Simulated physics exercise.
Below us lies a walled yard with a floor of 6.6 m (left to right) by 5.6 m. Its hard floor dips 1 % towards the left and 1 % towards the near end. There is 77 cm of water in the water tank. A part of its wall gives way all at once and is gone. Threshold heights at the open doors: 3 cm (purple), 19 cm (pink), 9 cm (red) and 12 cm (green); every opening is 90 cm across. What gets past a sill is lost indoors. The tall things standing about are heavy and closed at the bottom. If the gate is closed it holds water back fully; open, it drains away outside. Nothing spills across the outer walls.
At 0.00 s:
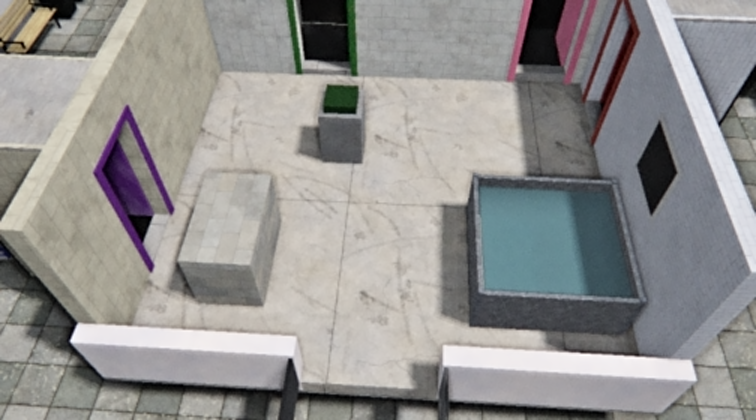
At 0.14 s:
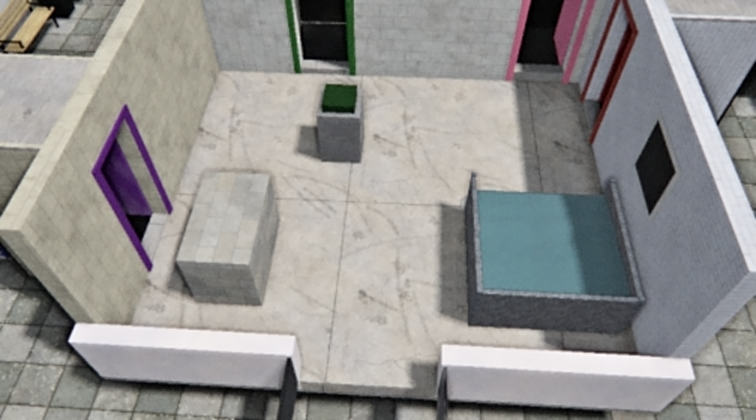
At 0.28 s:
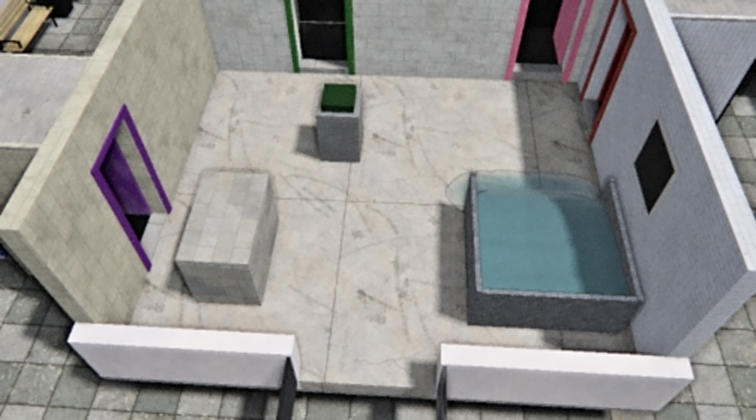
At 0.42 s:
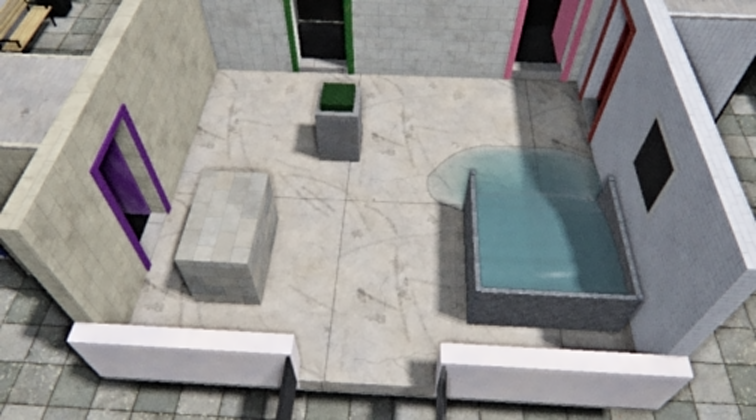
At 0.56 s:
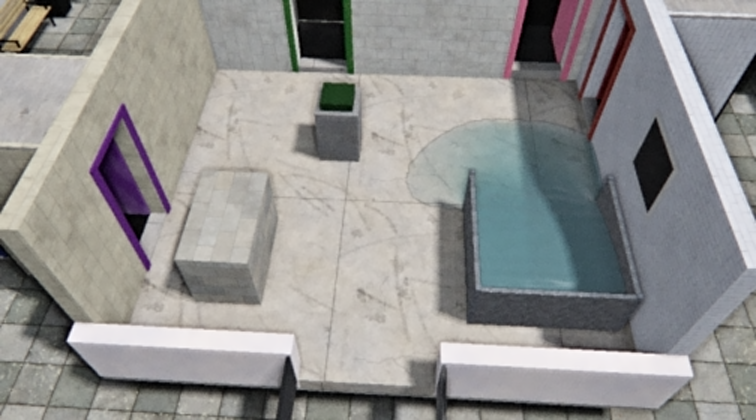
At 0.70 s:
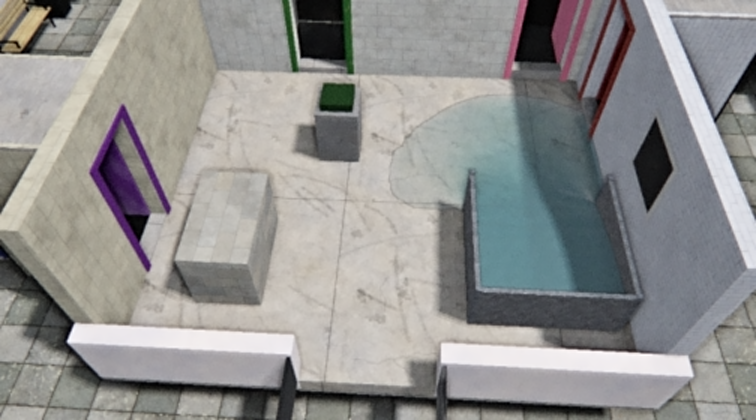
In a walled yard, the tank's far wall vanishes and water spreads across the floor.
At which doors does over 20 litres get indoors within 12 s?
The water let in: At the purple door it exceeds the limit; at the pink door it goes over the limit; at the red door it exceeds the limit; at the green door it keeps below the limit.
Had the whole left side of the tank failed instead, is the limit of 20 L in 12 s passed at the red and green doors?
Against that limit: Red below, green under.
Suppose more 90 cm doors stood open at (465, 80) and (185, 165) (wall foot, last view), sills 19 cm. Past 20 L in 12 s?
In turn: Over, below.
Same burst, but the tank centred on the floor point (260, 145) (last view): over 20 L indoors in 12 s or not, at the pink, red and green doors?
Against that limit: Pink not over, red over, green above.
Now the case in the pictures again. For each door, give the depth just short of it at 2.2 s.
Depths in cm: Purple 0, pink 39, red 17, green 12.
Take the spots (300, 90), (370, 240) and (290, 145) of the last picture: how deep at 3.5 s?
In that order: 9, 0 and 3 cm.
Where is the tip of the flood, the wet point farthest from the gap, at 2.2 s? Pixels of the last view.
Near (275, 72).
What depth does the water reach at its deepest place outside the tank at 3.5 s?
Roughly 28 cm.
After 1.4 s water covers 35 % of the floor and is deepest (44 cm) near (540, 79); purple door not reached, pink door 39 cm at the sill, 43 L in, red door 14 cm at the sill, 0 L in, green door not reached.
After 2.2 s water covers 40 % of the floor and is deepest (42 cm) near (540, 79); purple door not reached, pink door 39 cm at the sill, 158 L in, red door 17 cm at the sill, 9 L in, green door 12 cm at the sill, 0 L in.
After 3.5 s water covers 50 % of the floor and is deepest (28 cm) near (225, 76); purple door not reached, pink door 20 cm at the sill, 235 L in, red door 20 cm at the sill, 66 L in, green door 10 cm at the sill, 0 L in.
After 7.0 s water covers 85 % of the floor and is deepest (20 cm) near (134, 314); purple door 6 cm at the sill, 9 L in, pink door 4 cm at the sill, 238 L in, red door 4 cm at the sill, 104 L in, green door 7 cm at the sill, 1 L in.
After 12.0 s water covers 85 % of the floor and is deepest (14 cm) near (121, 352); purple door 8 cm at the sill, 63 L in, pink door 0 cm at the sill, 238 L in, red door 0 cm at the sill, 104 L in, green door 4 cm at the sill, 1 L in.
